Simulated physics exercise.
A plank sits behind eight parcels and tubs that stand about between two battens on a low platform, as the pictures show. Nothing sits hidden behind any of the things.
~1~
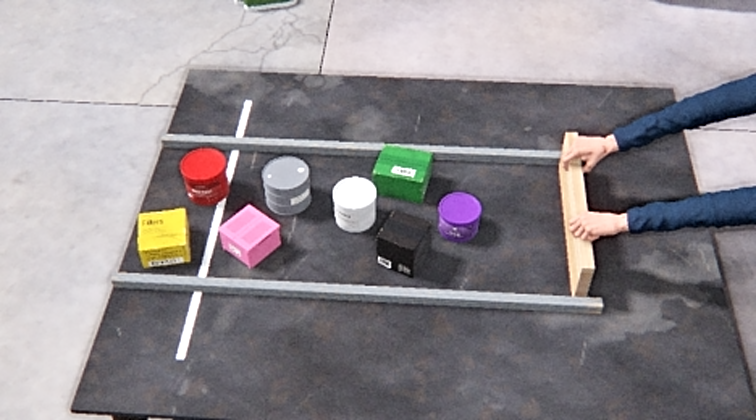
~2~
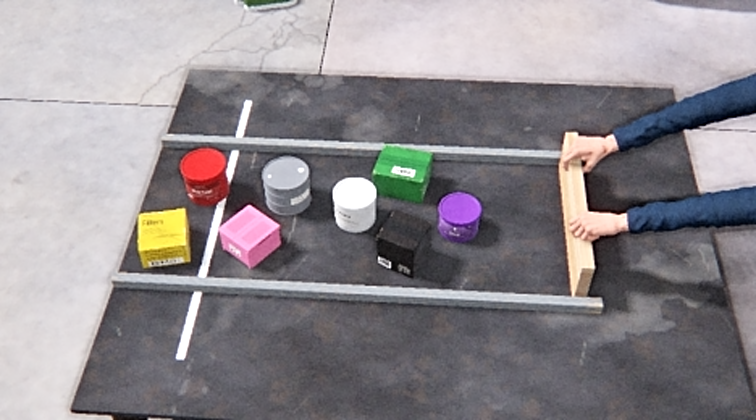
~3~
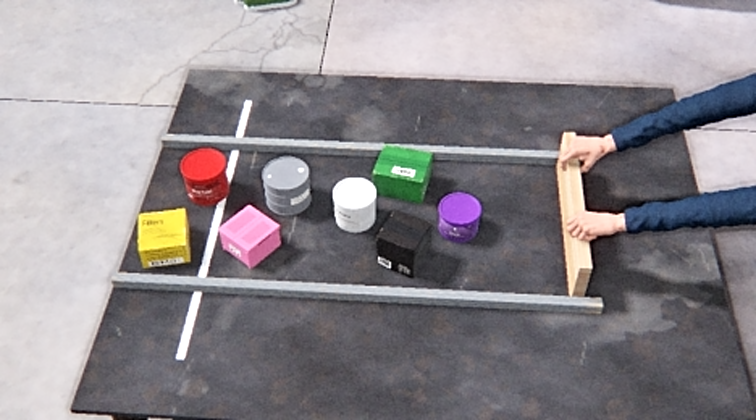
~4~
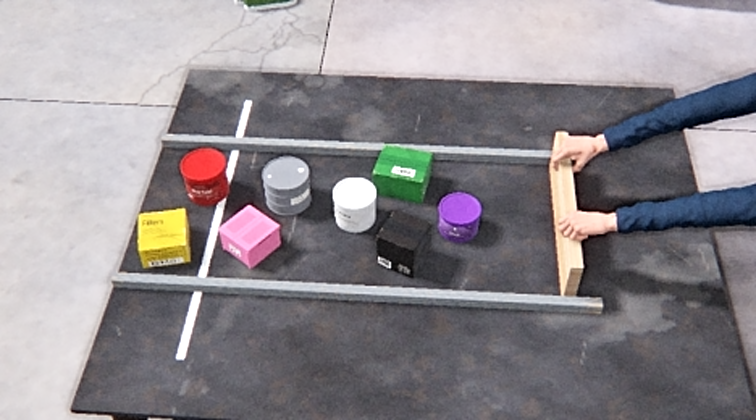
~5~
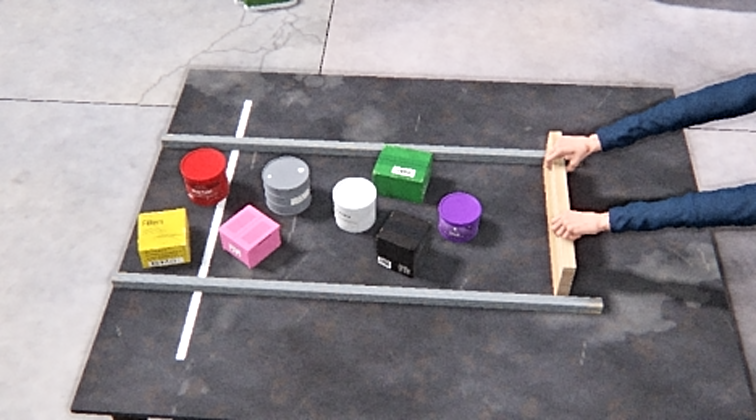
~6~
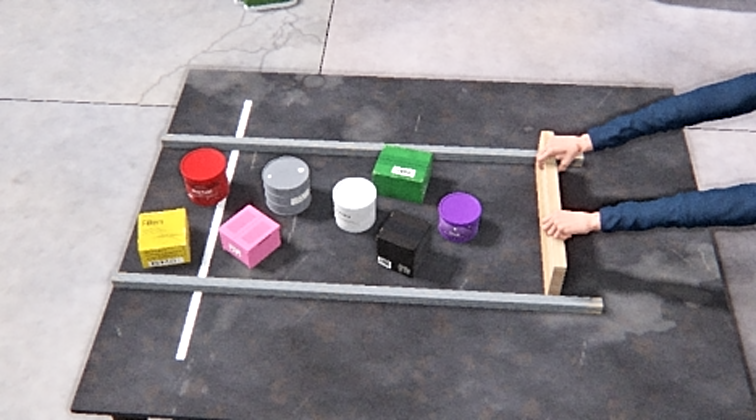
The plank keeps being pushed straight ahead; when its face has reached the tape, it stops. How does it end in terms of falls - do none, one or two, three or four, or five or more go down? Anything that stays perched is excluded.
The tally of those that come down is below three but not nil.
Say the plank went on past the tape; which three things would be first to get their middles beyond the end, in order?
In order: The red pail, the yellow box, the grey canister.
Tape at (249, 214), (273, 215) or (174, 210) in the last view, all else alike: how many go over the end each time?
In order: 1, 0 and 5.
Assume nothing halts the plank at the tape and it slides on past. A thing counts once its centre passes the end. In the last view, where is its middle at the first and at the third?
The first puts it near (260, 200), the next near (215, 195).
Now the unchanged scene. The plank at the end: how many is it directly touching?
It's 3 of them.
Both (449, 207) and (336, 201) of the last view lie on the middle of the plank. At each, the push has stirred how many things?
At the first spot 1, then 5.
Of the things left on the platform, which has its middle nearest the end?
The grey canister is the one.
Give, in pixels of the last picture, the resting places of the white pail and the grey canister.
Look around (159, 200) for the first and around (153, 170) for the second.
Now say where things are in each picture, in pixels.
Yellow box (164, 238); red pail (206, 177); pink tote (250, 237); plank (575, 213); tape (219, 213), in the first frame.
Red pail (206, 178); plank (575, 213), in the second frame.
Pink tote (250, 237); black box (404, 244), in the third frame.
Yellow box (164, 238); grey canister (287, 186), in the fourth frame.
Red pail (206, 178); green parcel (403, 174), in the fifth frame.
Yellow box (164, 238); red pail (206, 178); pink tote (250, 237); plank (550, 212); tape (219, 213), in the sixth frame.
A little later, none off yet; yellow box at rest near (164, 238); red pail at rest near (206, 178); pink tote at rest near (250, 237).
When it is over, the number that fall off is one or two; down, red pail and yellow box.
